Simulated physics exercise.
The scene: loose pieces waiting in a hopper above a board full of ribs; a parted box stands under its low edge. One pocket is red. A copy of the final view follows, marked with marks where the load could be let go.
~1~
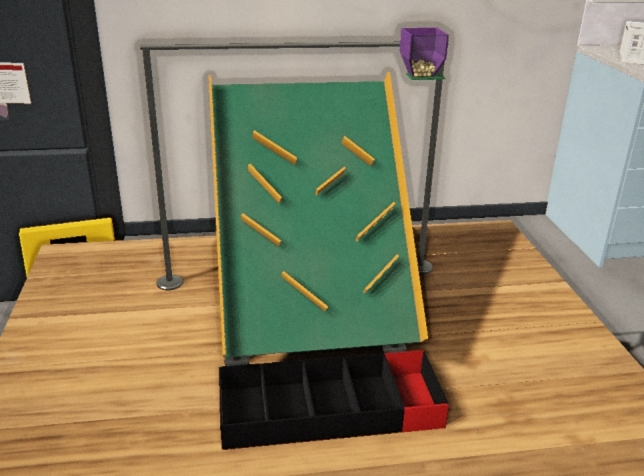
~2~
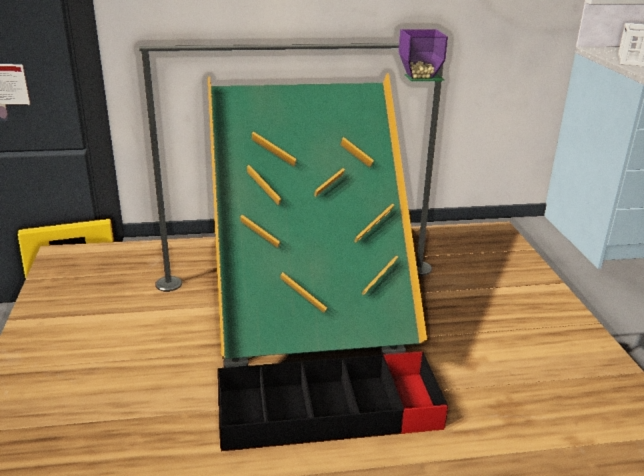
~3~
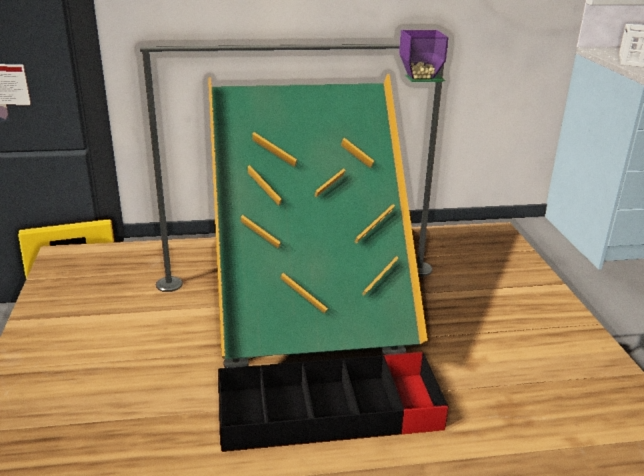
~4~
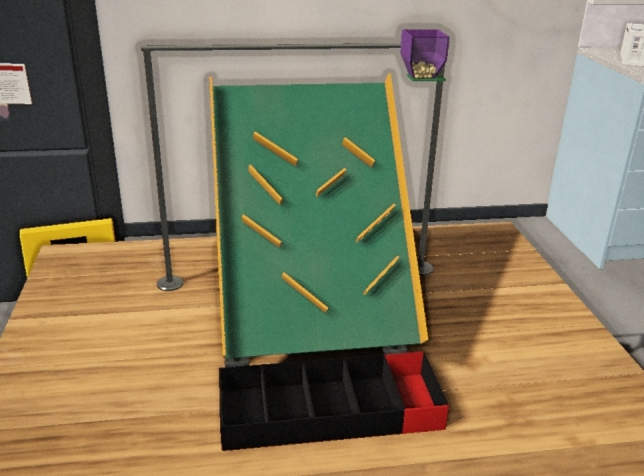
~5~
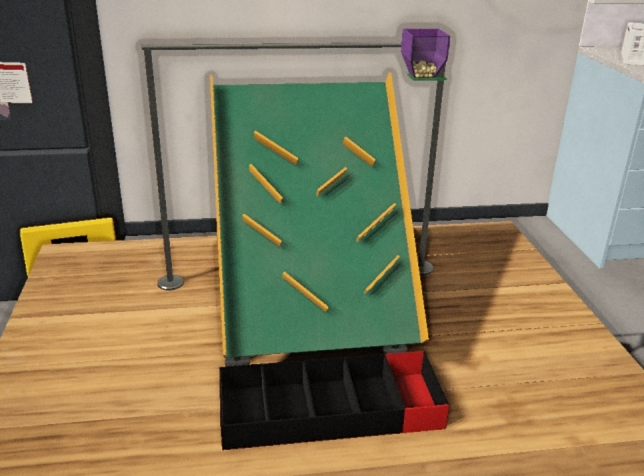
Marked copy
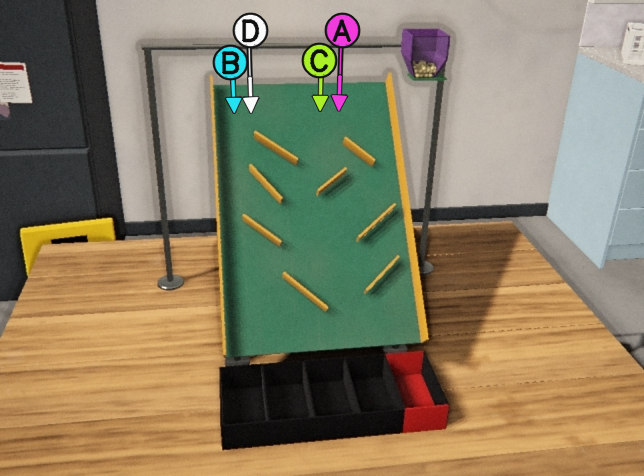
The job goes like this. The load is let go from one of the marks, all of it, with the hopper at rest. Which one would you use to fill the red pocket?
Mark A.
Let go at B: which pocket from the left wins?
It is the first one.
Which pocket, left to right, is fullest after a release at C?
The fourth from the left.
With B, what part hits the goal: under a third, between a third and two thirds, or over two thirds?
It is under a third.
On the marked copy, mark A meets the board at (339, 104); mark B meets the board at (234, 107); mark C meets the board at (320, 105); mark D meets the board at (250, 107).
If A is chosen, roughly half in the red pocket, roughly half in other pockets.
If B is chosen, not one piece in the red pocket, every piece in other pockets.
If C is chosen, roughly a quarter in the red pocket, the larger part in other pockets.
If D is chosen, just a few in the red pocket, almost all in other pockets.
